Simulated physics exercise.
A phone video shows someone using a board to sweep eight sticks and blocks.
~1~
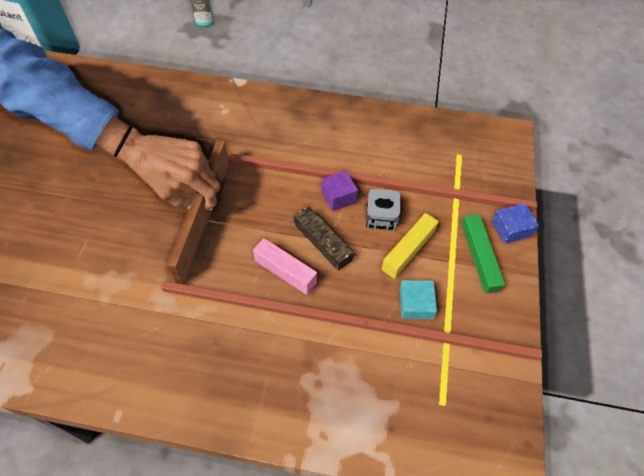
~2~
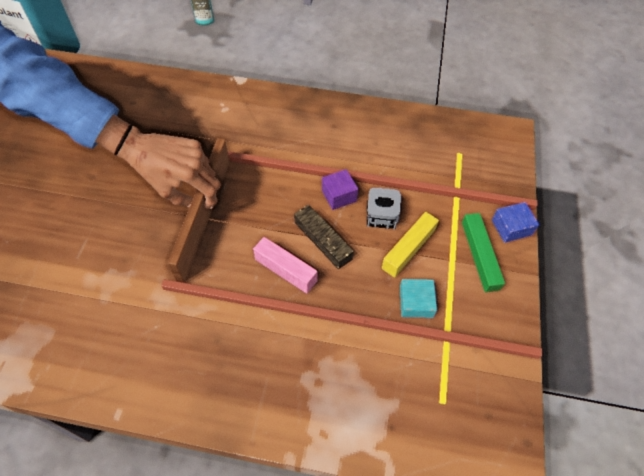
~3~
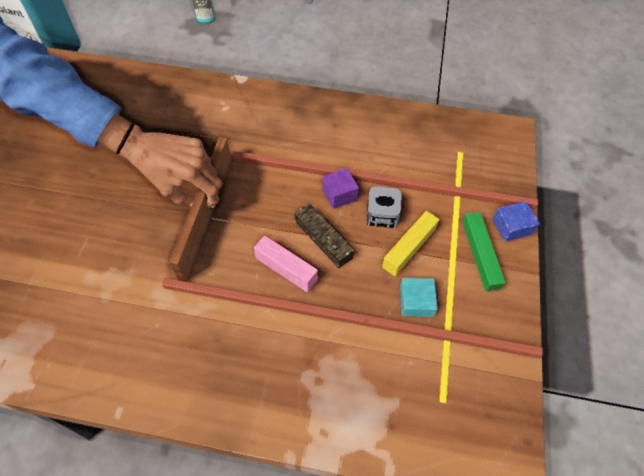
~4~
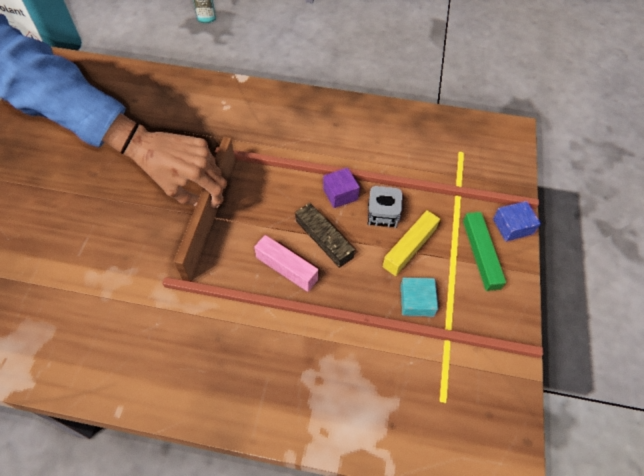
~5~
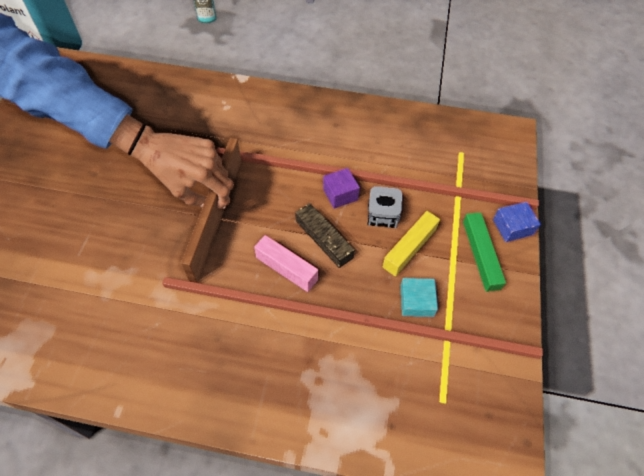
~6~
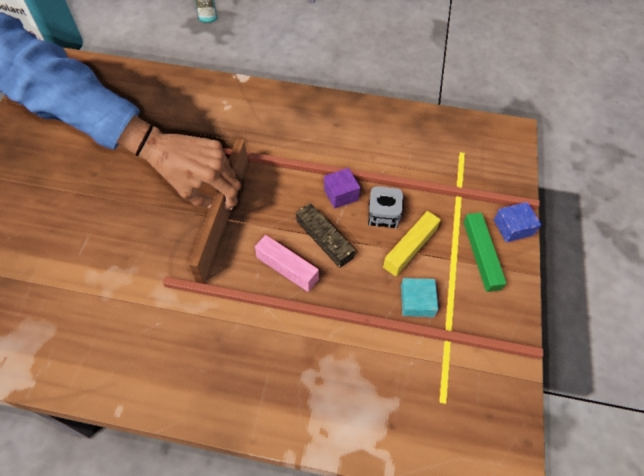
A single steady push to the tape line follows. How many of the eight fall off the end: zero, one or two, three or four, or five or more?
You'd see one or two pieces leave the end and fall.
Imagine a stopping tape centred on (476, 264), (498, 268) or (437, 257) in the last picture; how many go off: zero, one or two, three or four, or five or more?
Taking them in turn, one or two; three to four; 1 or 2.
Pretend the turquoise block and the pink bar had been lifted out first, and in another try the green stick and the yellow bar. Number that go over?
The counts: 1 and 0.
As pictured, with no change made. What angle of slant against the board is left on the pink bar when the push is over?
I'd say it's about 5° out of line.
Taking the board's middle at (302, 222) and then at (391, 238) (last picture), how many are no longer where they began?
Up to then 2, and up to the other point 7.
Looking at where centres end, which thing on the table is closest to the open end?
It's the green stick.
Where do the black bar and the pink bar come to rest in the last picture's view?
In the last picture, roughly (479, 264) and (463, 299).
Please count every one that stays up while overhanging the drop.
In total, 1 of them.
A little later, none off yet; blue block at rest near (517, 222); green stick at rest near (484, 251); turquoise block at rest near (419, 298).
Next, none off yet; blue block at rest near (517, 222); green stick at rest near (486, 251); turquoise block shifted about its own width near (441, 297).
When it is over, the number that fall off is one or two; down, blue block.
